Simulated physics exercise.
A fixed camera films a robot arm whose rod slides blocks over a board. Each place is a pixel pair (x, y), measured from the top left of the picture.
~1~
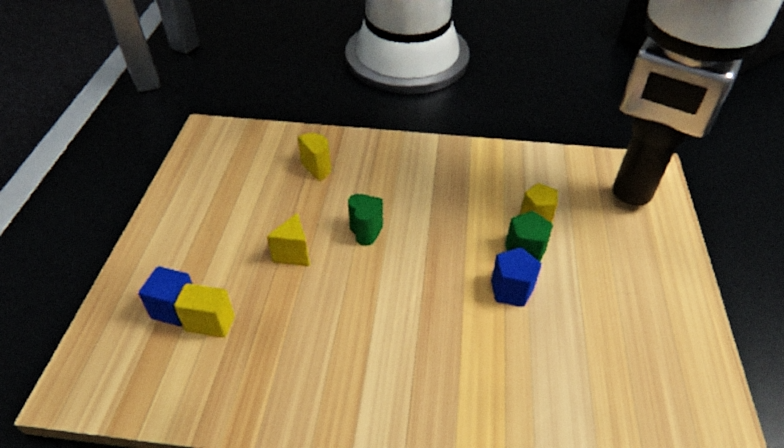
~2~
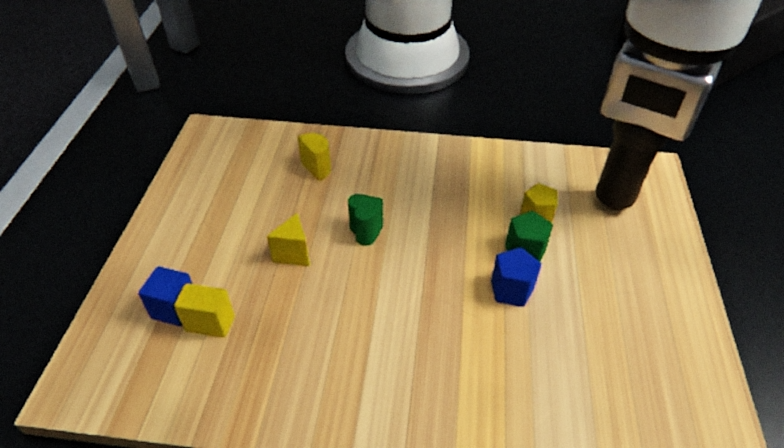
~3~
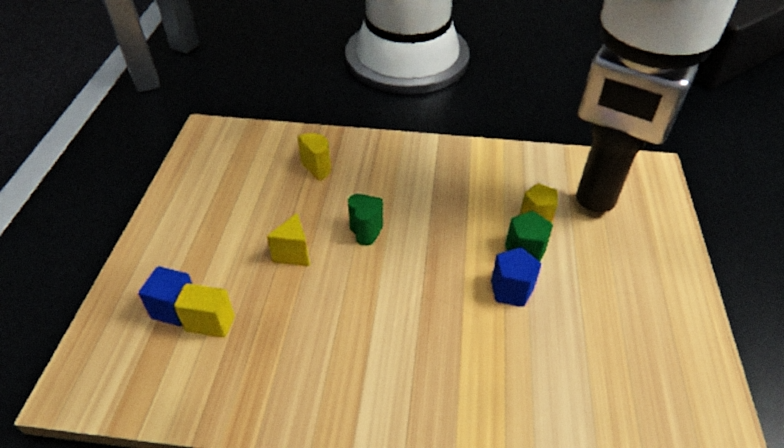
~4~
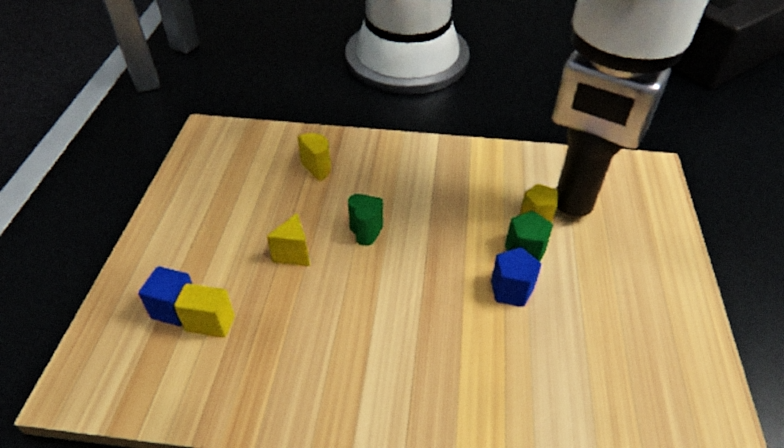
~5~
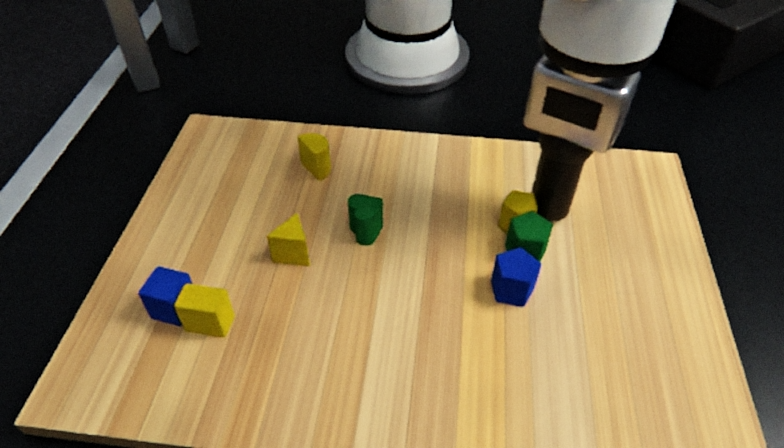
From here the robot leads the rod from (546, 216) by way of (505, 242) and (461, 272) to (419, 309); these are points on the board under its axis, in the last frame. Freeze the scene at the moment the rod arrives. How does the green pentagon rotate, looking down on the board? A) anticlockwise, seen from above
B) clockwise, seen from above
The correct letter is A.
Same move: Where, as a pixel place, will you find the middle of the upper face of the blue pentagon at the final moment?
It should be at about (524, 286).
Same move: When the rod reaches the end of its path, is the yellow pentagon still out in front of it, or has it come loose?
It slips away.
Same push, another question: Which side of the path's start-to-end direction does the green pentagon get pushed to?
It goes left.
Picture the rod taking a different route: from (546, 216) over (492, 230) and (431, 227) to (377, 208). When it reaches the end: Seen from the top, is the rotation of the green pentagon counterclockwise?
Going by the path, yes.
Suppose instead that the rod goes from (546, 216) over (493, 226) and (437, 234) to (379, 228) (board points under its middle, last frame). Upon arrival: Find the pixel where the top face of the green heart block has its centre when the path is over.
Its top middle is near (343, 206).
The first path, step by step. One third of the way, rod at (506, 234); blue pentagon at (521, 279), turned 30° clockwise; yellow pentagon at (473, 223); green pentagon at (523, 248), turned 70° anticlockwise.
Two thirds of the way, rod at (461, 264); blue pentagon at (524, 286), turned 25° clockwise; yellow pentagon at (421, 242), turned 45° clockwise; green pentagon at (521, 254), turned 80° anticlockwise.
At the end, rod at (419, 301); blue pentagon at (524, 286), turned 25° clockwise; yellow pentagon at (406, 247), turned 110° clockwise; green pentagon at (521, 254), turned 80° anticlockwise.
